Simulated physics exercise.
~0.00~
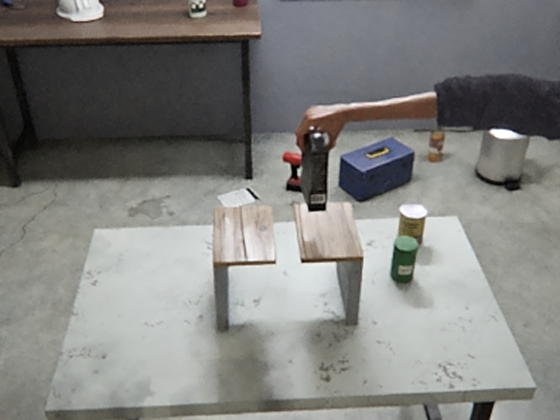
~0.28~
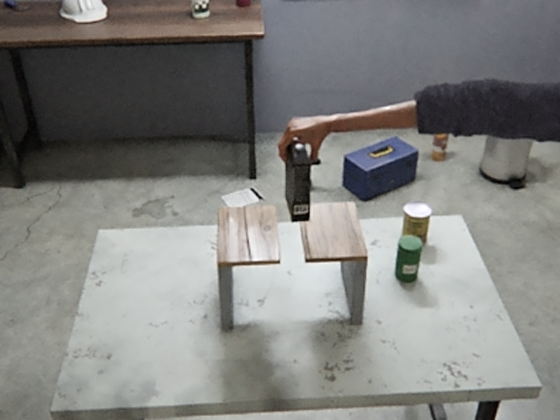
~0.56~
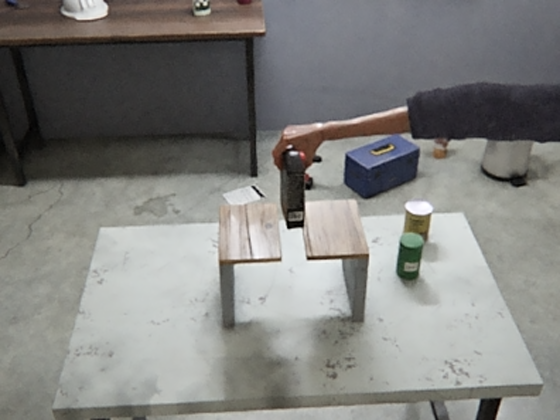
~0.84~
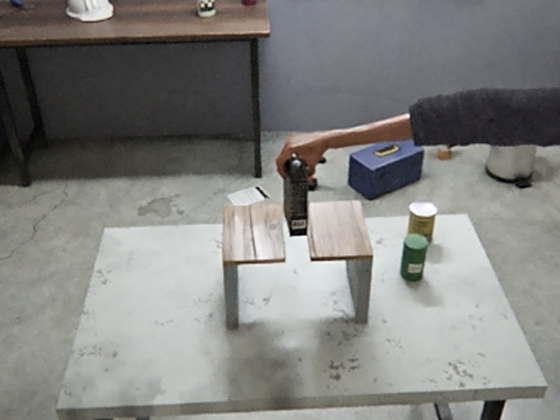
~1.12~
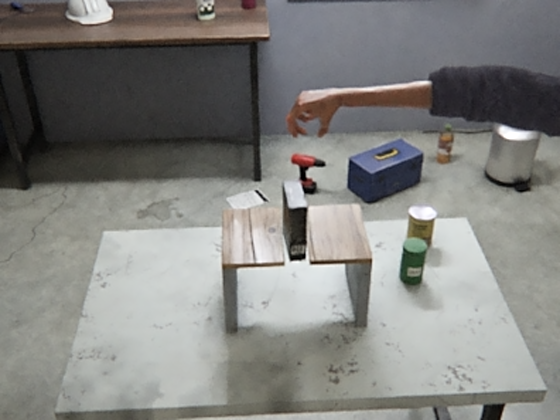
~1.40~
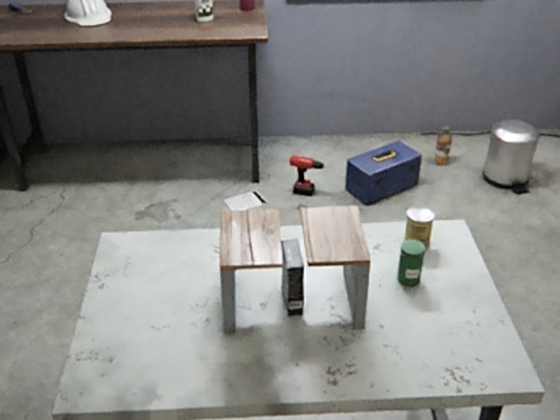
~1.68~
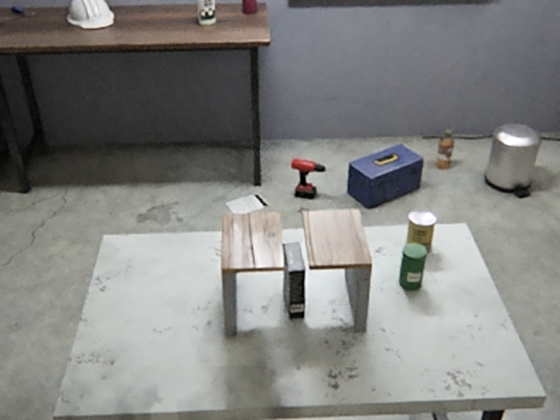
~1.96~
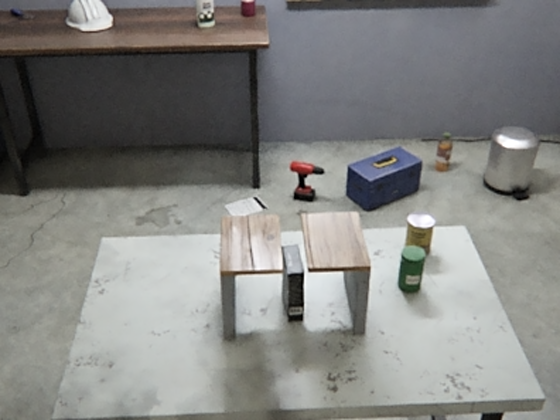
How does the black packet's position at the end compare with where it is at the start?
At the start the black packet is held in a hand above the right-hand support. By the end it stands upright on the table, lower and slightly to the left, in the gap between the two supports.
In a grey concrete-floored room, seen from slightly above through a gently swaying camera, a pale table holds two wood-topped supports set a little apart. A green jar and a yellow tin stand to their right, while a red drill and a blue toolbox rest on the floor behind. A hand reaching in from the right holds a black packet upright over the right support, then moves it left and lowers it into the gap. The hand lets go and draws back. The packet drops down between the supports and ends upright on the table, while the jar and tin stay put.
